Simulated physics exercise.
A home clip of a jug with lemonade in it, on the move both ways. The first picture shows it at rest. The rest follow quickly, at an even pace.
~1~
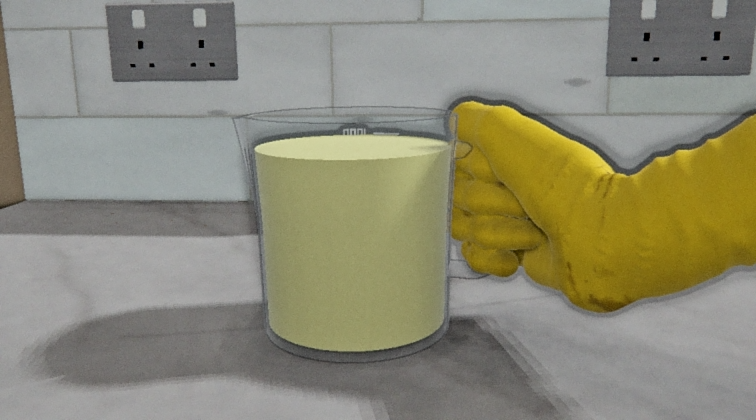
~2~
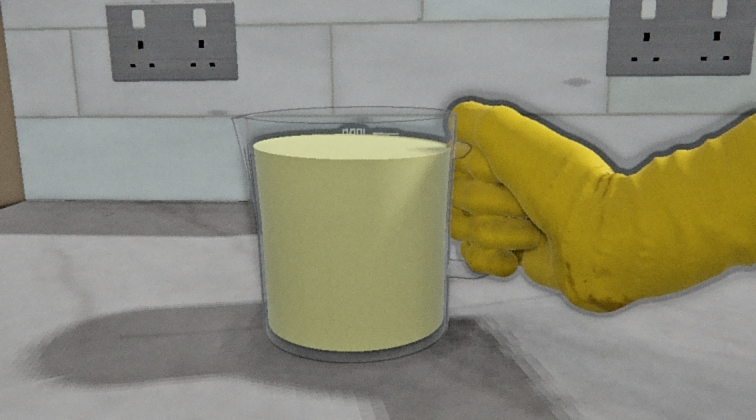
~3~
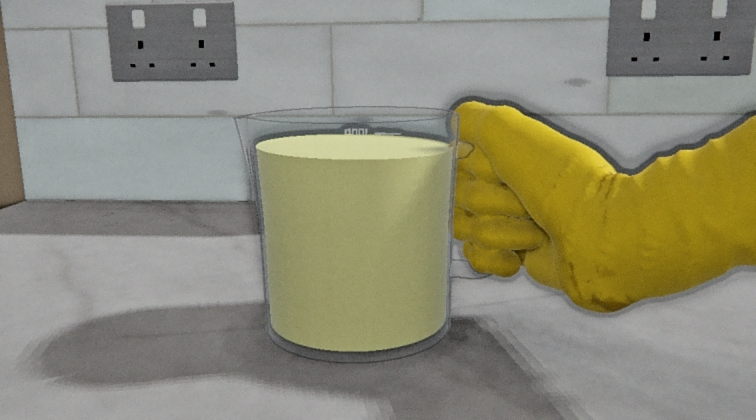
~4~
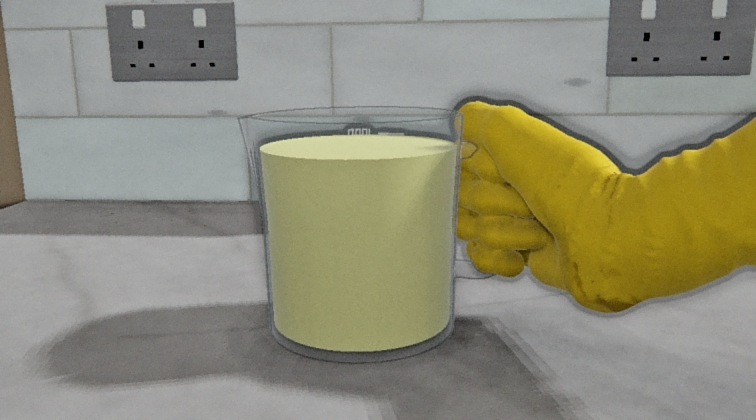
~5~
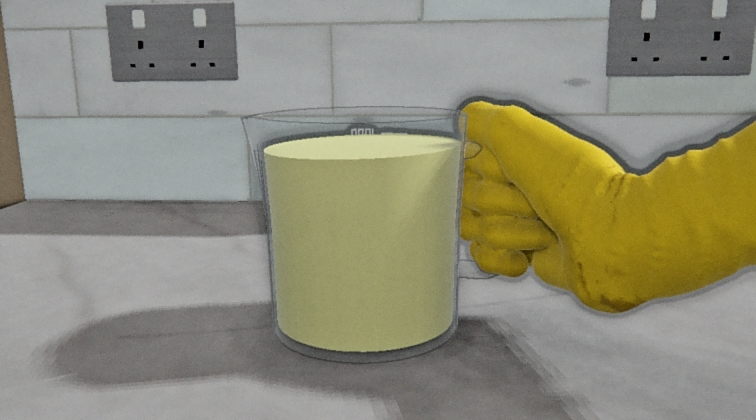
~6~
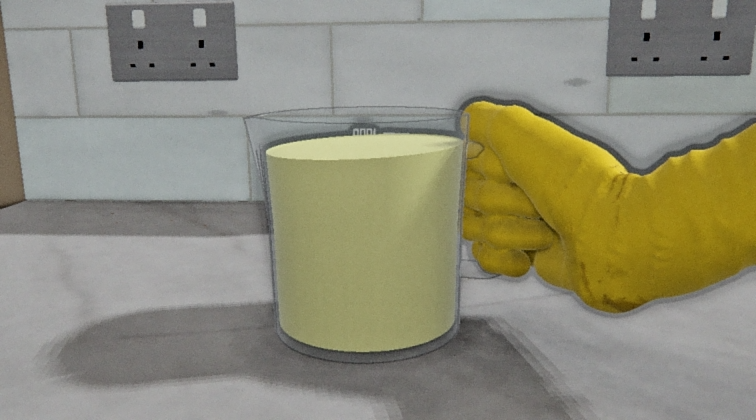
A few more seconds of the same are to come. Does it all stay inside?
As it turns out, it keeps it all in.
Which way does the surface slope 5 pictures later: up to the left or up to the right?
Higher on the left wall.
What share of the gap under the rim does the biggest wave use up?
About 20 per cent.
Next, the highest wave so far stays far below the rim.
Finally, the highest wave so far stays far below the rim; nothing has left it.
